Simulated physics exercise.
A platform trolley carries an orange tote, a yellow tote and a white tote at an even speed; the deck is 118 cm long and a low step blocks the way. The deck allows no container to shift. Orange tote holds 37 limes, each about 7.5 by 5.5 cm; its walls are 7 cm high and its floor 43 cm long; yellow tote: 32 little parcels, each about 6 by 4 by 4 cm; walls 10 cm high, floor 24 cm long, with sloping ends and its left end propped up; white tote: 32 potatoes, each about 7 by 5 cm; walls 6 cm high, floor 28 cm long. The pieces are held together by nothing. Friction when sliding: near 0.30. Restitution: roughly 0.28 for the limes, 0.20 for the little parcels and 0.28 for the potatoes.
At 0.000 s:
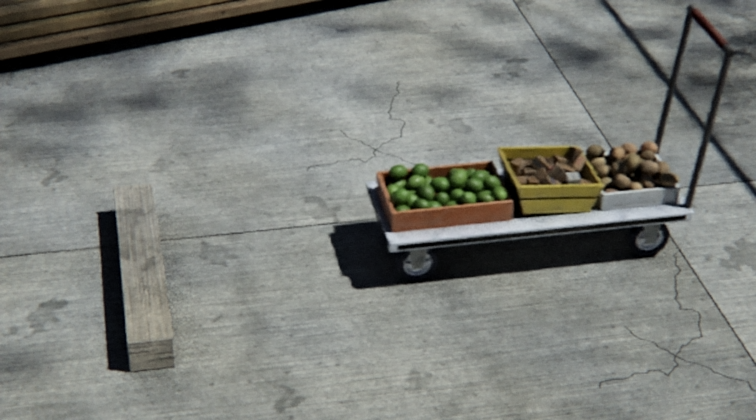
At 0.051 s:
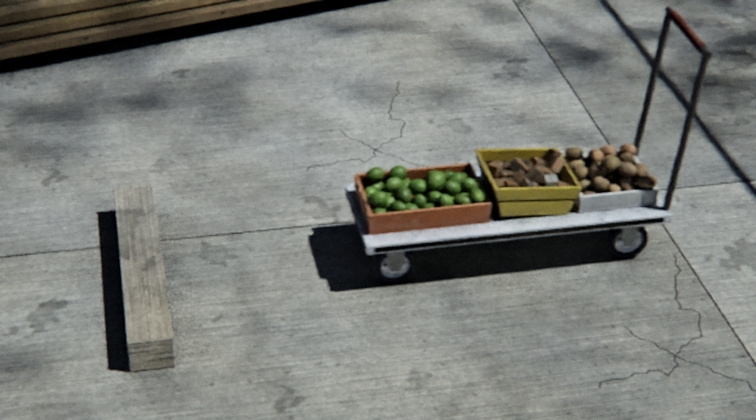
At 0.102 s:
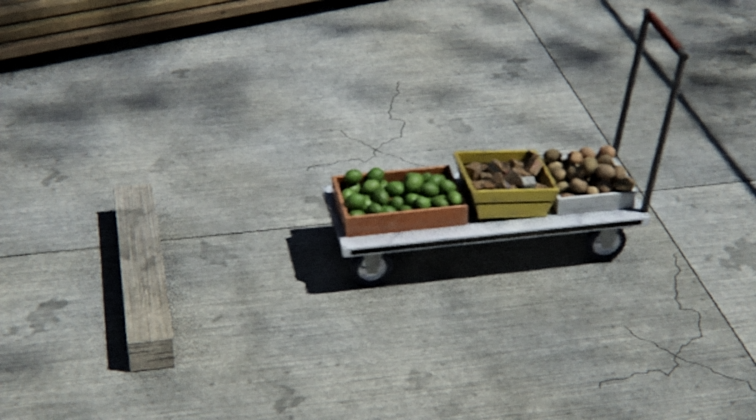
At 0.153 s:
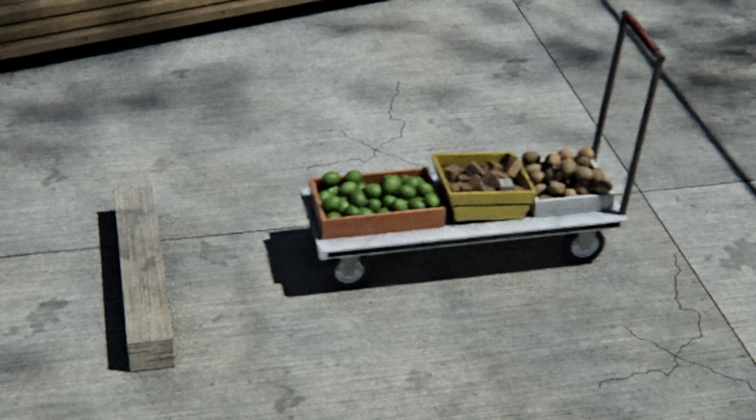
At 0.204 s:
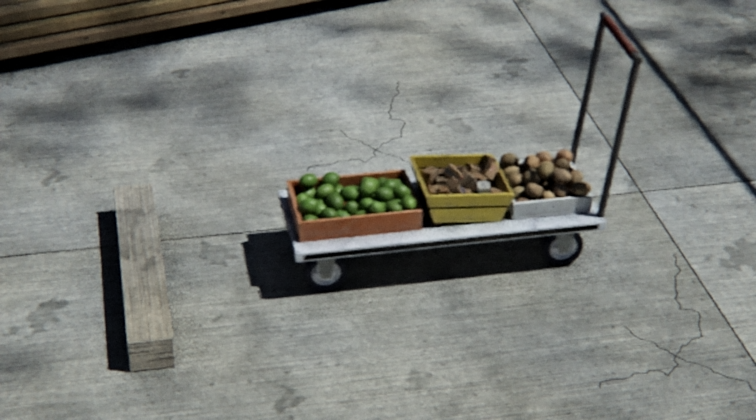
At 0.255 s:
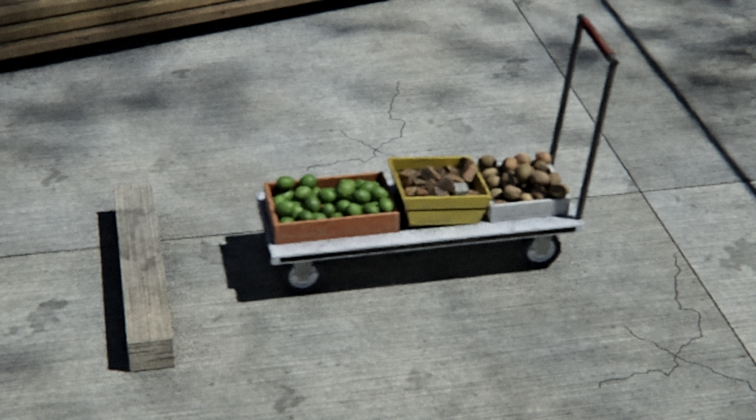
A sunlit stretch of cracked concrete paving, with slatted wood along the upper left edge, is seen from above at an angle by a camera that stays still. A flat trolley with a tall handle at its right end carries an orange tote of green limes, a yellow tote of small brown parcels and a white tote of round brown items, while a low wooden beam lies at left. The trolley rolls steadily leftward, narrowing the gap to the beam, its load staying in place.
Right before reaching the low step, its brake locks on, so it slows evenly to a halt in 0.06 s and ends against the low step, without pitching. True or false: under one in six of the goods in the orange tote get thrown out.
True, under one in six are thrown out.
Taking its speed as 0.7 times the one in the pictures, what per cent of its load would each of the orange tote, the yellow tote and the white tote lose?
Then the orange tote sheds 0 per cent, the yellow tote 0 per cent, and the white tote 0 per cent.
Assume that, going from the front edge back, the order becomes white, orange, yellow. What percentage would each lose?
Orange tote 10 %, yellow tote 0 %, white tote 30 %.
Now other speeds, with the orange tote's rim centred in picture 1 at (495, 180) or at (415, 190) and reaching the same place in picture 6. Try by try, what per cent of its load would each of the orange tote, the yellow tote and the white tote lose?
Per cent lost, first try then second - orange tote: 30, 0; yellow tote: 10, 0; white tote: 20, 0.
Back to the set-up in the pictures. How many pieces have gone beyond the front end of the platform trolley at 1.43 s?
Approx. 1 pieces ahead of the front edge.
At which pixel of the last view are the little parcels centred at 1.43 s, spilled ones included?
They're centred near (325, 204).
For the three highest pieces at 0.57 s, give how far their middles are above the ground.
I'd say near 36 cm.
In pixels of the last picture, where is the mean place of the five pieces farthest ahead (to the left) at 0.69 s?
Close to (161, 211).
After 0.47 s, braking starts.
After 0.57 s, the orange tote has all 37, the yellow tote has all 32 and the white tote has all 32.
After 0.69 s, the orange tote is down by 1 of 37, the yellow tote has all 32 and the white tote is down by 2 of 32.
After 0.92 s, the orange tote is down by 3 of 37, the yellow tote is down by 1 of 32 and the white tote is down by 3 of 32.
When it is over (at 1.43 s), the orange tote is down by 3 of 37, the yellow tote is down by 1 of 32 and the white tote is down by 3 of 32. Asked share, 3 of 37, 8 per cent.
